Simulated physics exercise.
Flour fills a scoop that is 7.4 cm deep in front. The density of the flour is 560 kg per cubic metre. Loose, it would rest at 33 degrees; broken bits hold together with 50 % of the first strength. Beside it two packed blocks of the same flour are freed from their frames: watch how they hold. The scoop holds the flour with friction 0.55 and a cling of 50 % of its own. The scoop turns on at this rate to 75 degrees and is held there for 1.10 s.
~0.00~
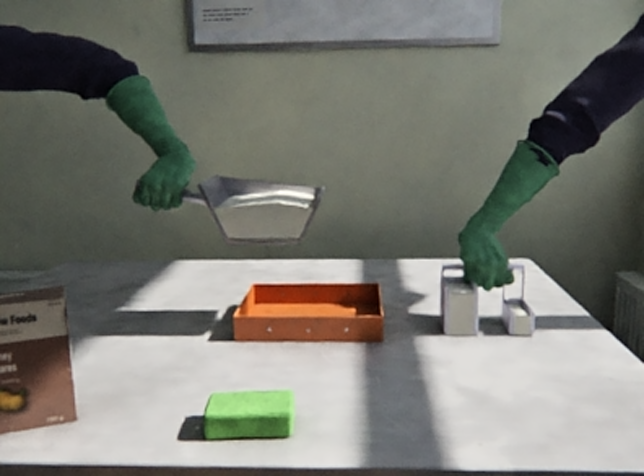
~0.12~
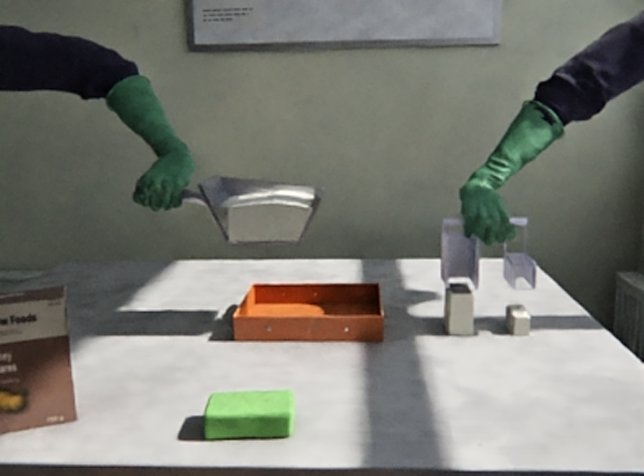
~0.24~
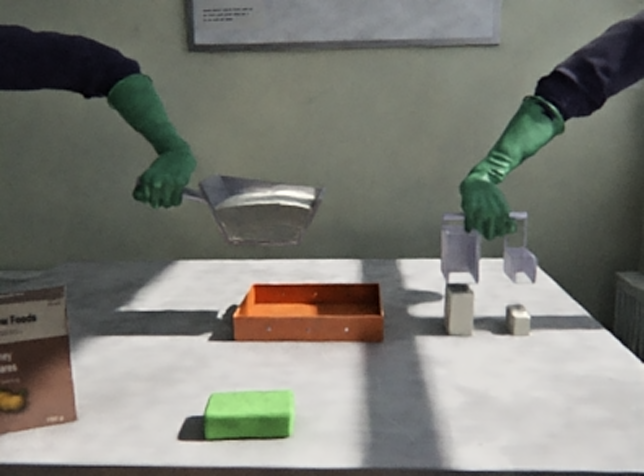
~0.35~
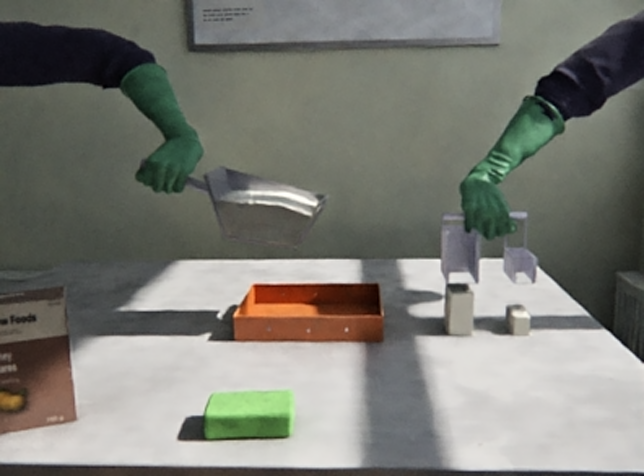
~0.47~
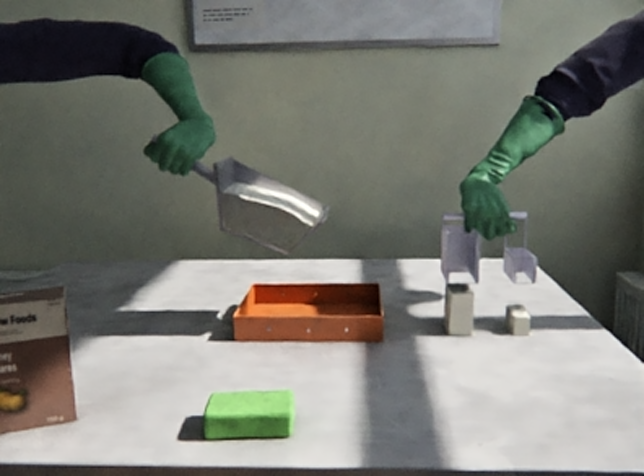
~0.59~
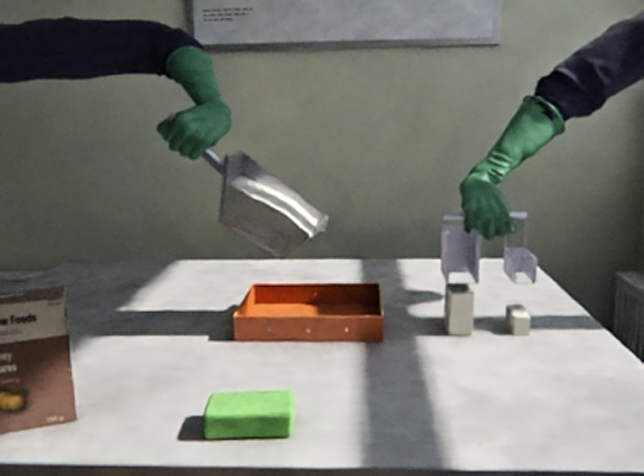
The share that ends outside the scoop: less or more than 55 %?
Expect less than 55 %.
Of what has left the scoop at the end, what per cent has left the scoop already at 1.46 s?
About 80 %.
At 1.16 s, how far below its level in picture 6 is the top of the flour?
Some 0.0 cm.
After 0.85 s, the scoop is at 58 degrees and 0 % has left it.
After 1.16 s, the scoop is at 75 degrees and 0 % has left it.
After 1.46 s, the scoop is at 75 degrees and 40 % has left it.
After 1.77 s, the scoop is at 75 degrees and 48 % has left it.
After 1.88 s, at the end, the scoop is at 75 degrees and 48 % has left it.
